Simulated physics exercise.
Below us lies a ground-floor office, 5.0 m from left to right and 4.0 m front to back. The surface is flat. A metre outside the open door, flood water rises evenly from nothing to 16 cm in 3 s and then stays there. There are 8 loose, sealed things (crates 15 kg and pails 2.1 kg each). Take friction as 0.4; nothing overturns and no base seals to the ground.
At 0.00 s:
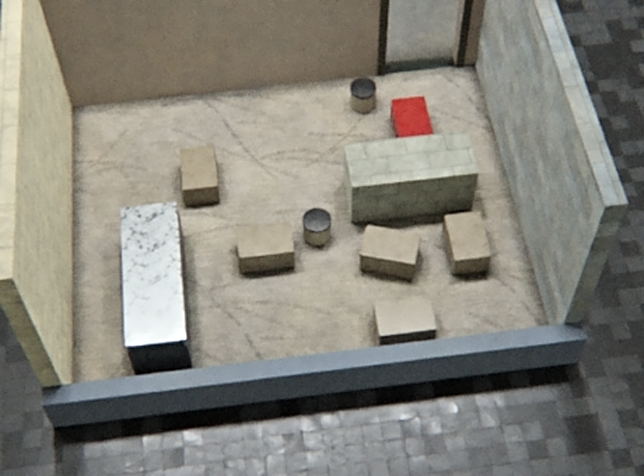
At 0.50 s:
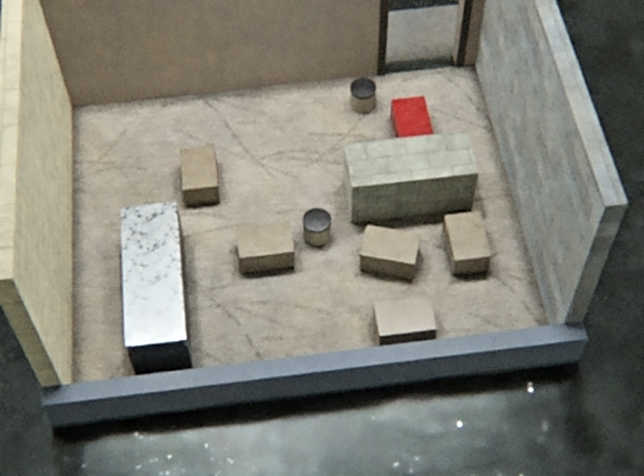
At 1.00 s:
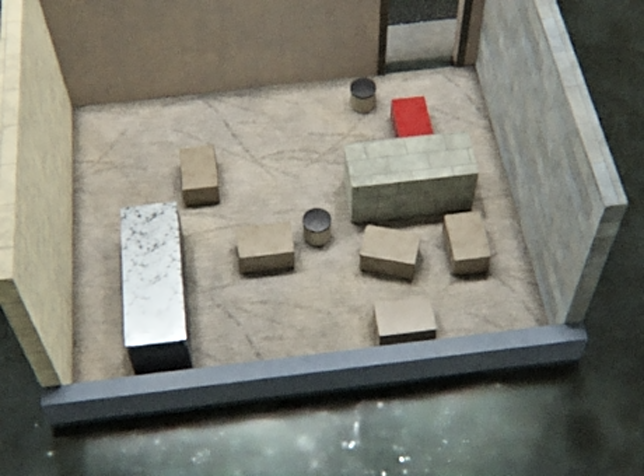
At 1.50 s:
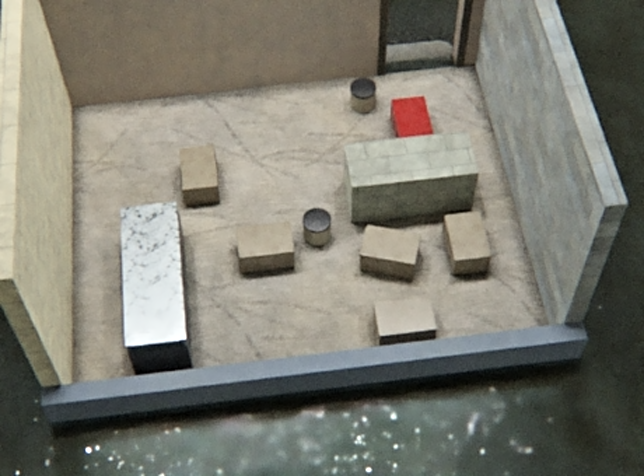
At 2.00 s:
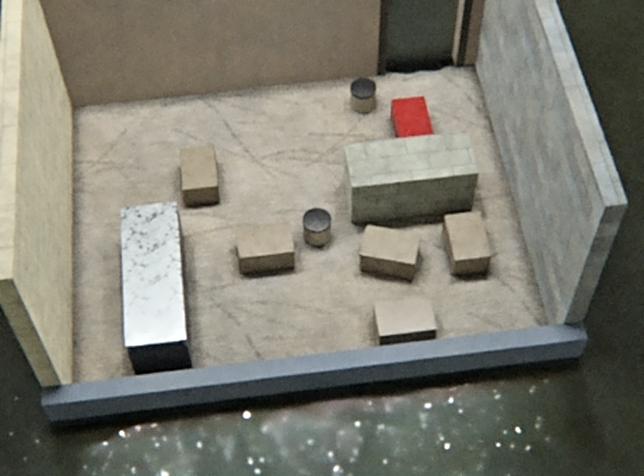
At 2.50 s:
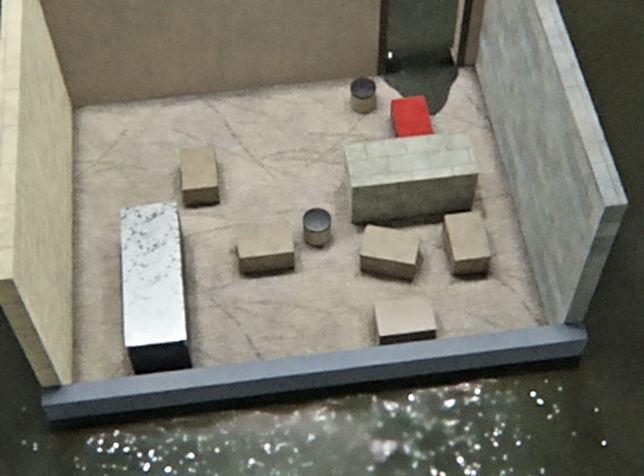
Dark water spreads around the walled room and enters the doorway while the boxes stay still.
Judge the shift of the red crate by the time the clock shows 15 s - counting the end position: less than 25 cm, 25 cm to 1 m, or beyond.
Red crate ends far away.
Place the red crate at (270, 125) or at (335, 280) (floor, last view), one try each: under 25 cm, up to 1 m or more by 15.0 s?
In that order: It holds its place; it stays put.
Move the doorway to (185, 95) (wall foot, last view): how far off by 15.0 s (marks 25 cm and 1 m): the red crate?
Then the red crate holds its place.
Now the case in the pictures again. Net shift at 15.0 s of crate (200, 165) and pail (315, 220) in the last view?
In that order: 5 cm, 150 cm.
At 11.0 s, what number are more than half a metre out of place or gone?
I count 2.
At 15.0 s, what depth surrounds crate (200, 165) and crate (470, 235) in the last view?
About 5 and 5 cm.
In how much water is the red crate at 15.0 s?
About 6 cm.
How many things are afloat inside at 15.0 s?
4 of them.
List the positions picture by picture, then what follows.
In the first frame, the red crate at (412, 117) rests on the ground; water covers 0.0 m2; 0 of 8 have shifted.
In the second frame, the red crate at (412, 117) rests on the ground; water covers 0.0 m2; 0 of 8 have shifted.
In the third frame, the red crate at (412, 117) rests on the ground; 0.0 m2 under water; 0 of 8 have shifted.
In the fourth frame, the red crate at (412, 117) rests on the ground; 0.0 m2 under water; 0 of 8 have shifted.
In the fifth frame, the red crate at (412, 117) rests on the ground; 0.0 m2 under water; 0 of 8 have shifted.
In the sixth frame, the red crate at (412, 117), on the bottom; 0.4 m2 under water; 0 of 8 have shifted.
After 3.5 s the red crate is near (412, 118), 0.0 m from its start, aground; 0 afloat.
After 6.8 s the red crate is near (367, 140), 0.6 m from its start, aground; 0 afloat.
After 11.0 s the red crate is near (267, 134), 1.7 m from its start, aground; 2 afloat.
After 15.0 s the red crate is near (232, 122), 2.1 m from its start, aground; 4 afloat.
